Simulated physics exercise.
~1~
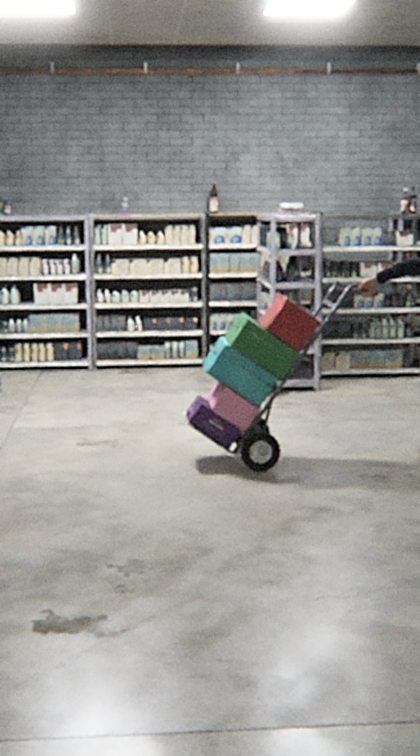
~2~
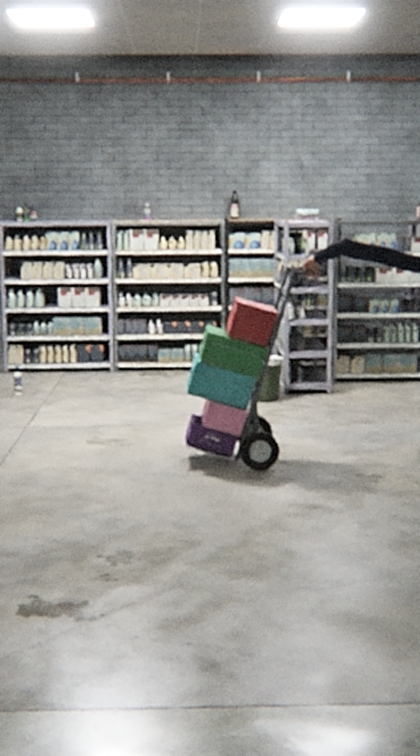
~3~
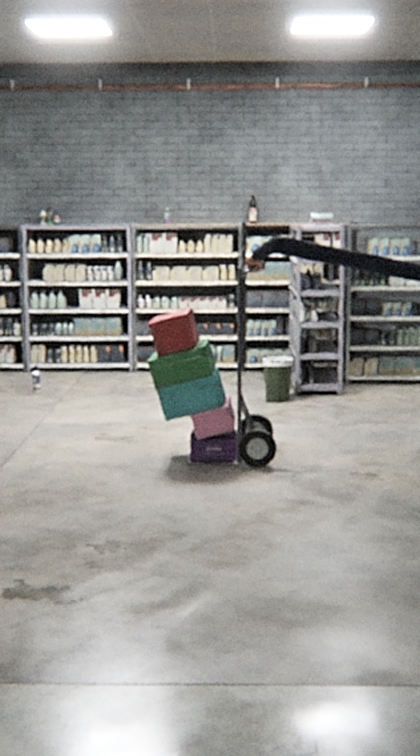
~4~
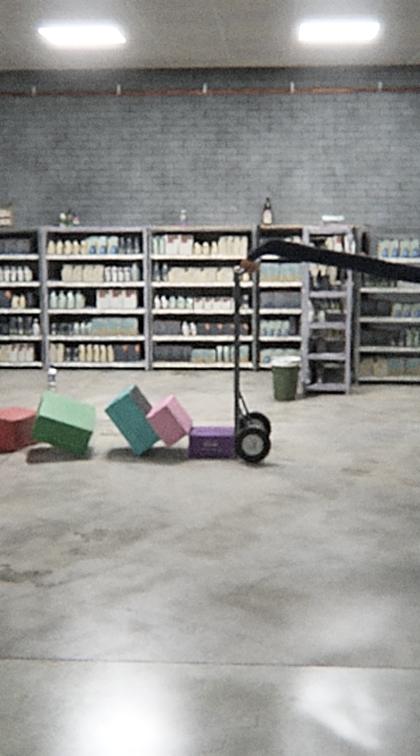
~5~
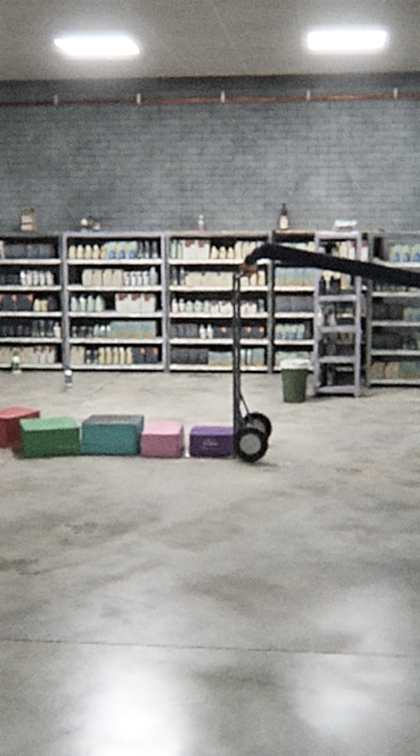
At the start, a two-wheeled hand truck leans back to the right on a concrete floor, held by a hand at its handles, with shelves of bottles behind. It carries a stack with a purple box at the bottom, then pink, turquoise, green and red ones. As the view drifts slightly sideways, the arm swings the truck upright, and the upper boxes tip away to the left. They topple to the floor, the turquoise and pink ones still tilted. Finally four boxes lie in a row leftward from the purple one, which stays at the foot of the upright truck.
